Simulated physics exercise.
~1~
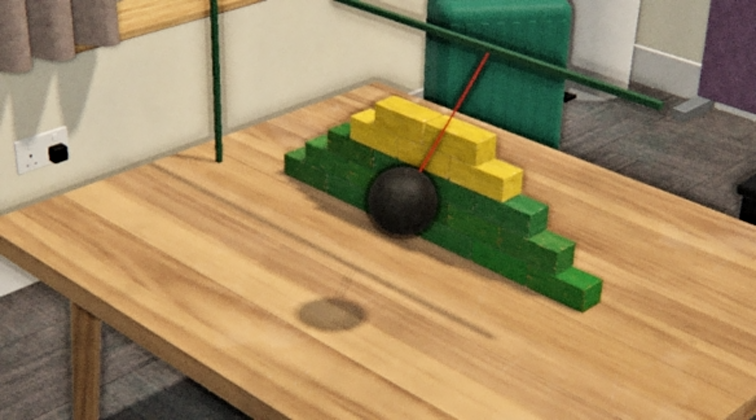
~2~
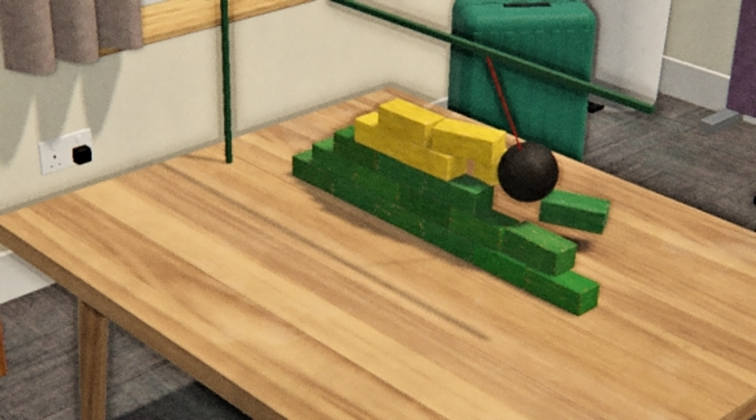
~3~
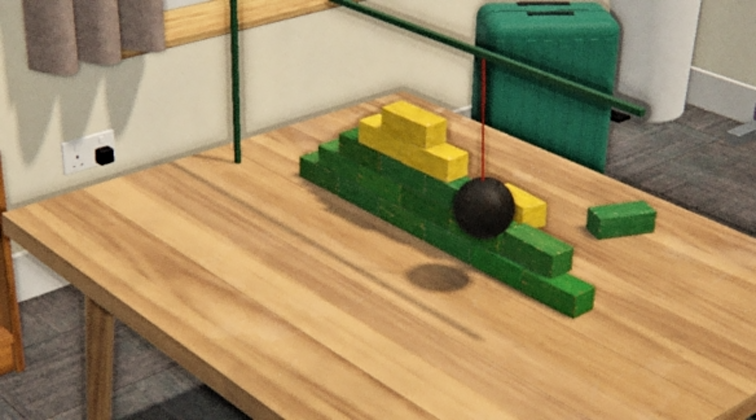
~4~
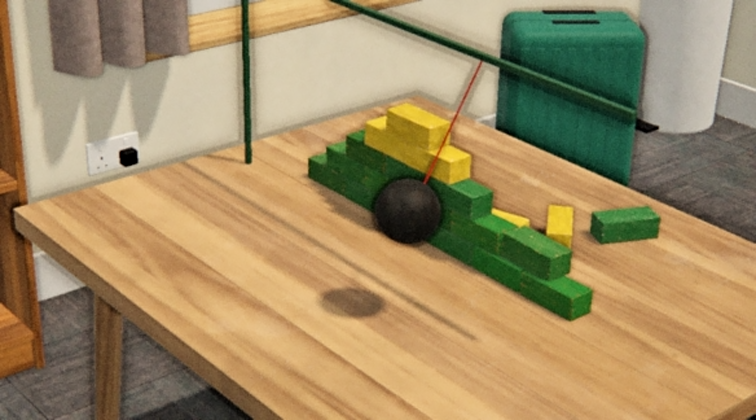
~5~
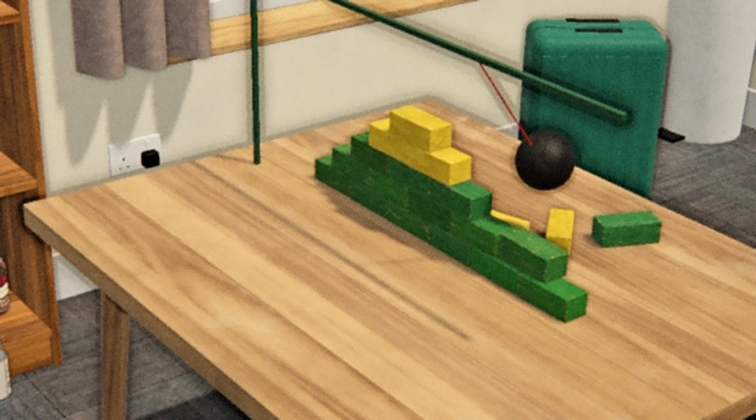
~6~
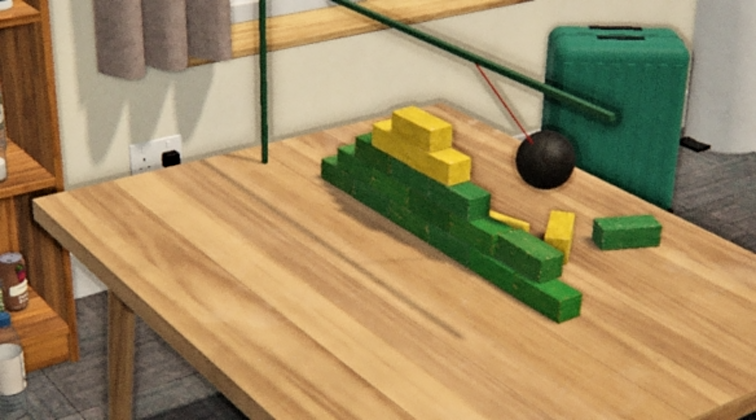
On a wooden table in a room with a green suitcase behind it, green and yellow toy blocks stand stacked in a stepped wall. A dark ball hanging by a red line from a green beam swings in and knocks through the right side of the wall, sending a green block off behind. The ball swings back to the left as yellow blocks drop behind the wall. It then swings out to the right again, past the fallen pieces. At the end, two yellow blocks and one green lie down, while the top yellow block still sits in place.
